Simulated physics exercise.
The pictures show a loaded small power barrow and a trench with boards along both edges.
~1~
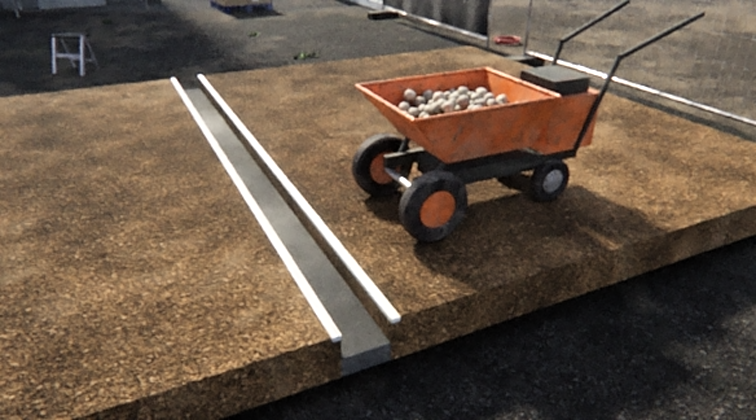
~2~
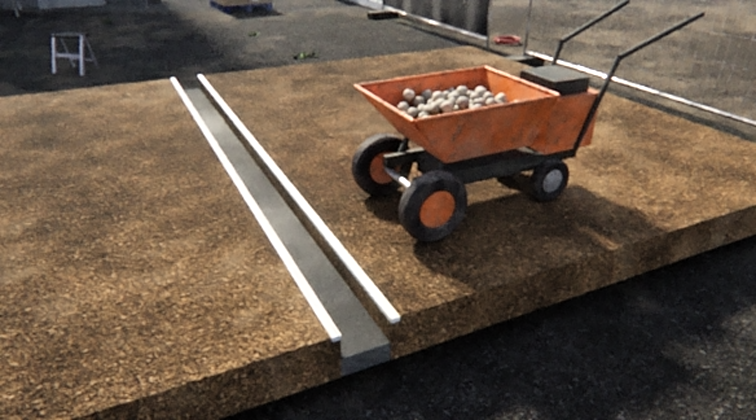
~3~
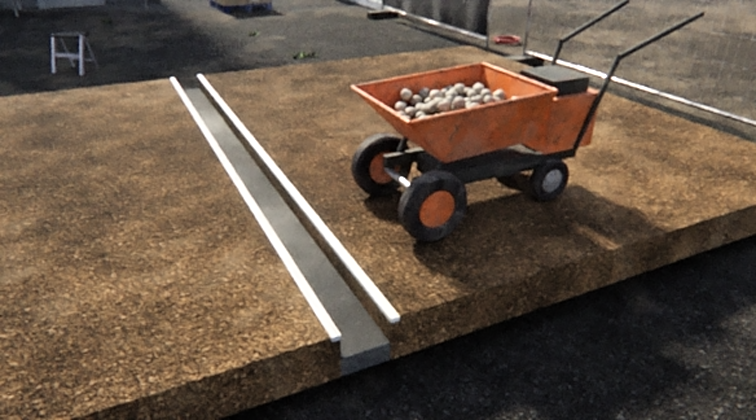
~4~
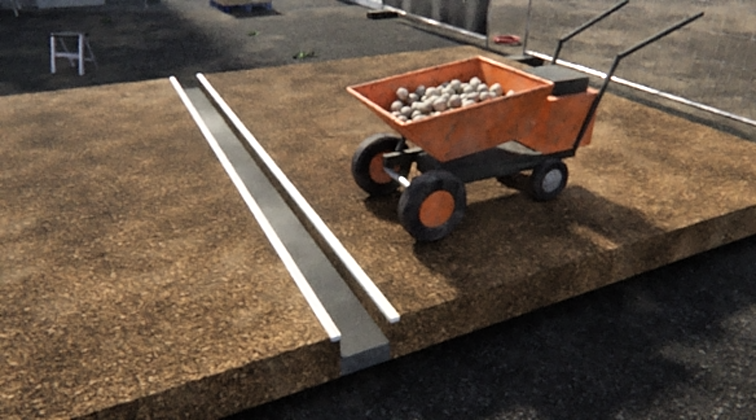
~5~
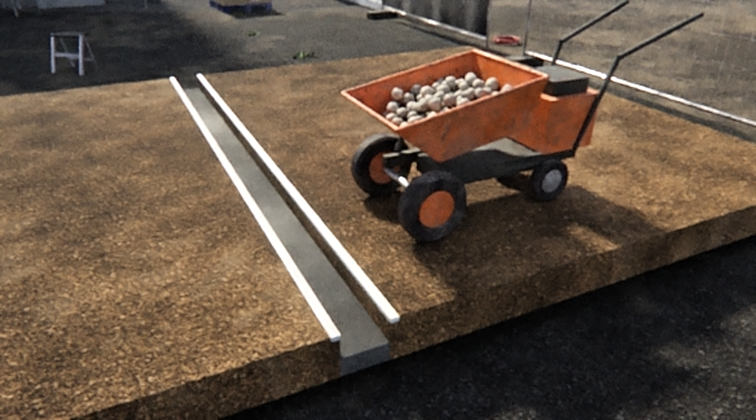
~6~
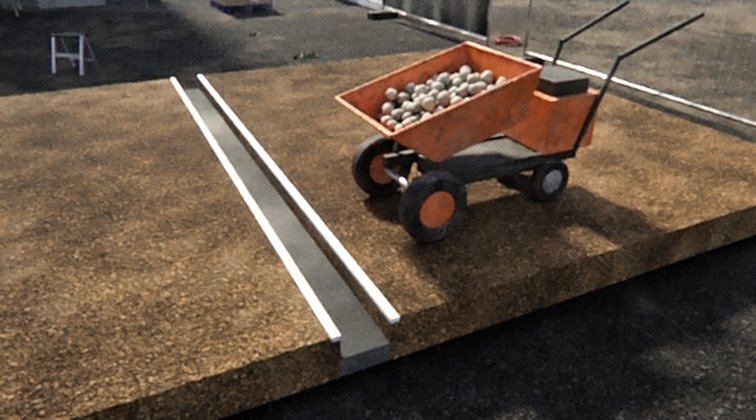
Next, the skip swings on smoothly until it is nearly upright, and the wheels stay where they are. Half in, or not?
In the trench: The larger part.
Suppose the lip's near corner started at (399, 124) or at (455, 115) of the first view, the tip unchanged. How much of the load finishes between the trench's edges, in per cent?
First some 40, then 60 per cent.
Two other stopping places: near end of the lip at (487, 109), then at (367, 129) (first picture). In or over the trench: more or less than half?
The first try: Not half. The second: Under half.
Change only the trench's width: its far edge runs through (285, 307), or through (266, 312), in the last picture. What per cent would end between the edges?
Roughly 90 per cent, and 100 per cent.
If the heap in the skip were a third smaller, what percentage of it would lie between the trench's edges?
It comes to 70 per cent or so.
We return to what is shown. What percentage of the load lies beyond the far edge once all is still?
Close to 35 per cent.
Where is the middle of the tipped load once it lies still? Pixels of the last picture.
Close to (287, 238).
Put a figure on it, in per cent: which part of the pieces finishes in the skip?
It comes to 0 per cent or so.
Just after the last frame, skip tipped steeply; every one in the skip.
A moment on, skip tipped right over; the larger part in the skip; about a tenth in or heaped over the trench; just a few falling.
Further on, skip tipped right over; about a tenth in the skip; roughly half in or heaped over the trench; roughly a third beyond it.
When it is over, skip tipped right over; just a few in the skip; just a few short of the trench; roughly two thirds in or heaped over the trench; roughly a third beyond it.
